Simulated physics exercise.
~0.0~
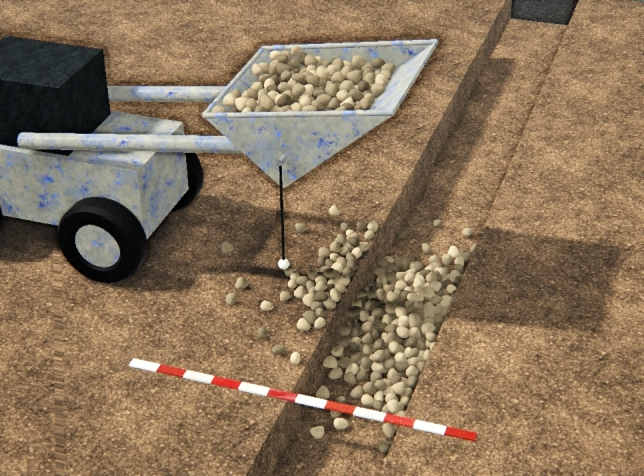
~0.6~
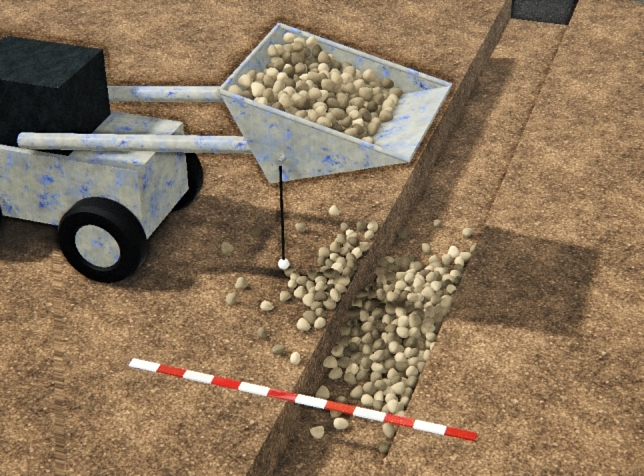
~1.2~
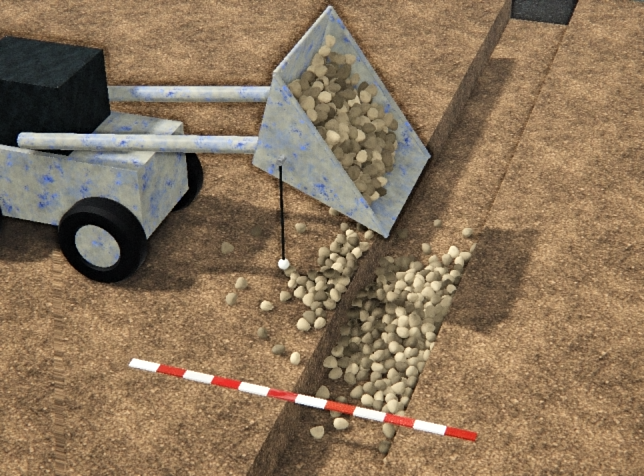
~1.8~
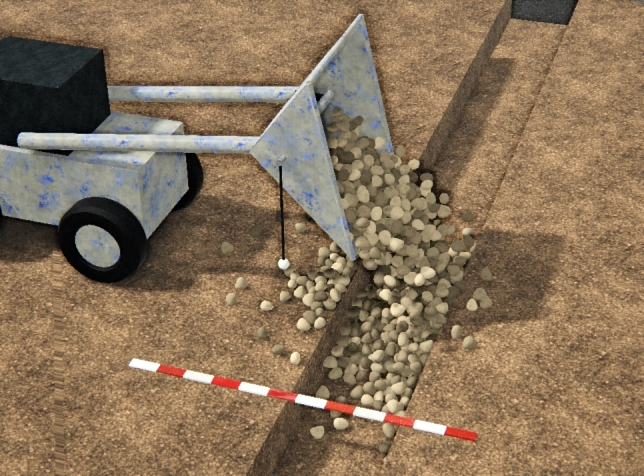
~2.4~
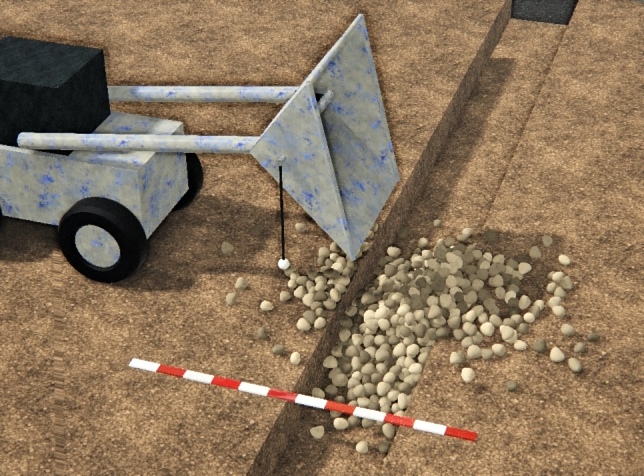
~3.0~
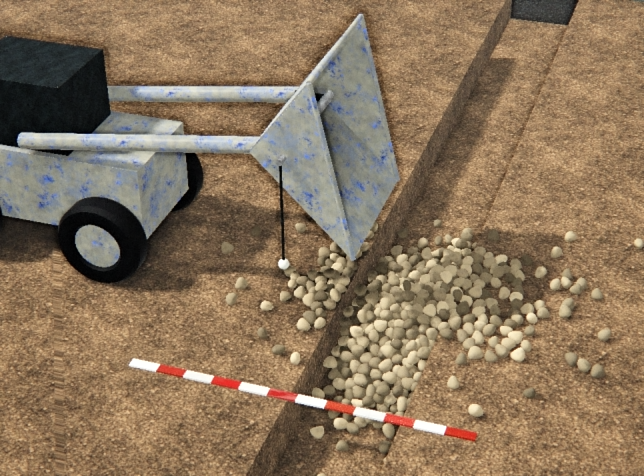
On bare brown ground beside a trench already holding some cobbles, a small loader tipped its blue-flecked bucket forward and poured out its stones, which mostly piled into the trench while some rolled beyond it to the right, leaving the bucket tilted and empty.
